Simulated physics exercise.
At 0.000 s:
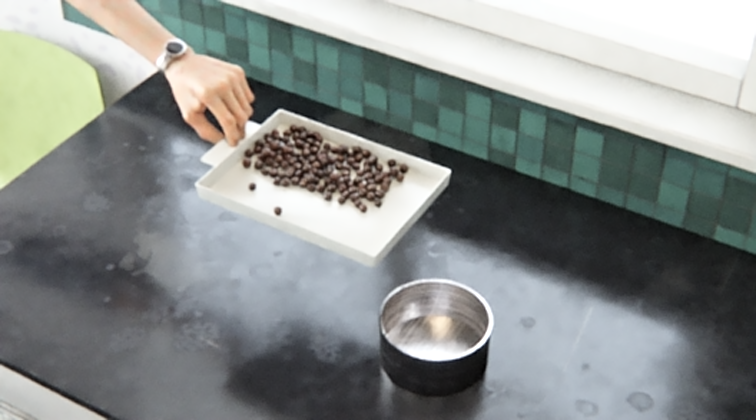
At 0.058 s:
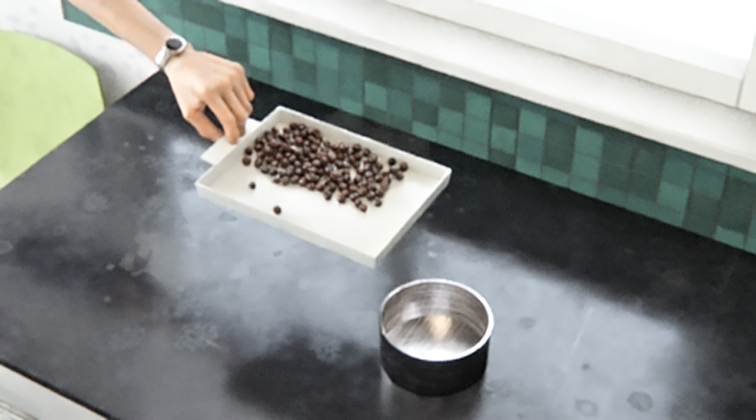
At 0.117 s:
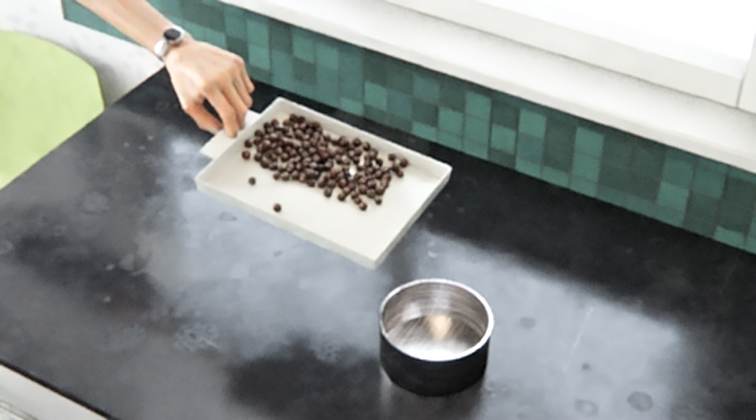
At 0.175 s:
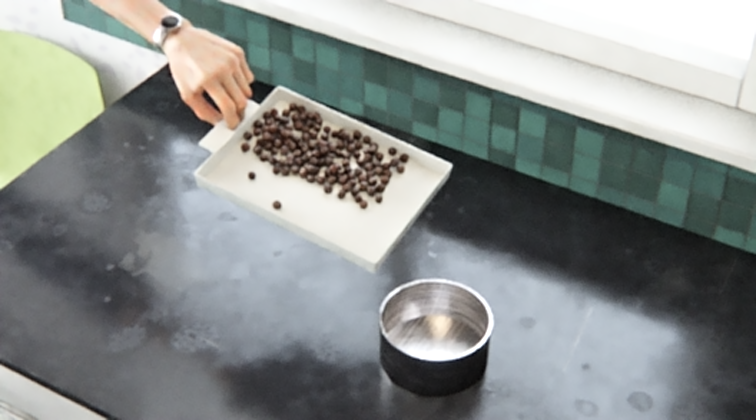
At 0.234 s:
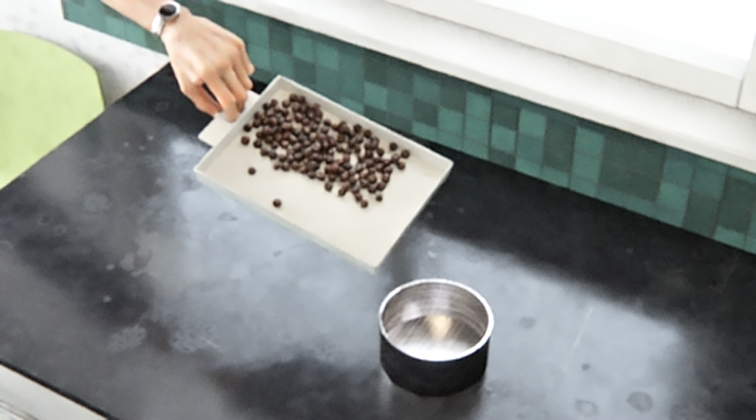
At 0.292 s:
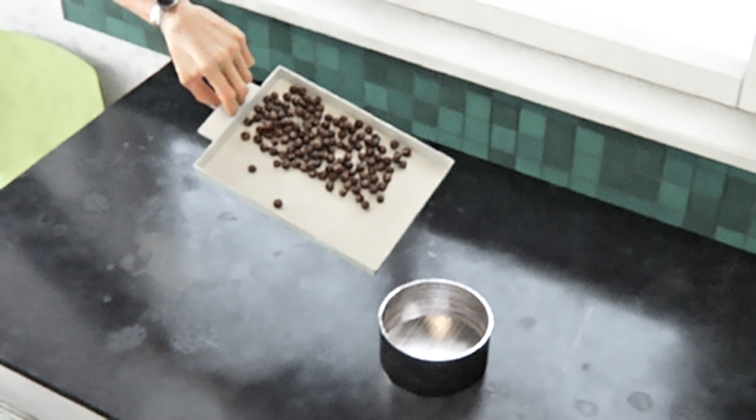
On a black countertop, a hand steadily tilts a white tray of dark chocolate balls.
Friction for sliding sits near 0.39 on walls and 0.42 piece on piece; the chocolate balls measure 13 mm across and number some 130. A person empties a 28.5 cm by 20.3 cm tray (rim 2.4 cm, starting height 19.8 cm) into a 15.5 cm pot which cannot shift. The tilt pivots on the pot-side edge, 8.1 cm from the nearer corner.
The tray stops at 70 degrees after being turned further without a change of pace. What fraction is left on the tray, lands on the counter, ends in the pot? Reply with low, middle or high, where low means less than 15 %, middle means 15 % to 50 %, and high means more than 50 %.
My answer: Tray - high; counter - middle; pot - low.
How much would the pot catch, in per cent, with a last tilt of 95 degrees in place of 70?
You'd end up with some 20 % in the pot.
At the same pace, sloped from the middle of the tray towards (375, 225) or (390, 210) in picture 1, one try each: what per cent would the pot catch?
Around 10 % for the first direction, around 5 % for the second.
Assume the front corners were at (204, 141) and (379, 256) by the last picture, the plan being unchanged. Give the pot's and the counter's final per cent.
That works out as pot 5 and counter 0.
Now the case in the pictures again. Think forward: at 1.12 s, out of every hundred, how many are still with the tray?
Around 75 percent of it.
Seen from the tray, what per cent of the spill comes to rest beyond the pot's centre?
Share past the middle: Roughly 50 percent.
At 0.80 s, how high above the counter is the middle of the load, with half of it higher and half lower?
Roughly 22 centimetres, give or take.
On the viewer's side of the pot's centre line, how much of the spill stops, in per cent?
Estimate: Close to 100 per cent of the pieces.
After 0.60 s, tilt 44 degrees; the tray holds 100 %, the pot 0 %.
After 0.80 s, tilt 61 degrees; the tray holds 95 %, the pot 0 %.
After 1.12 s, tilt 70 degrees; the tray holds 75 %, the pot 5 %.
In the end, at 2.1 s, tray 65 %, counter 30 %, pot 5 %.
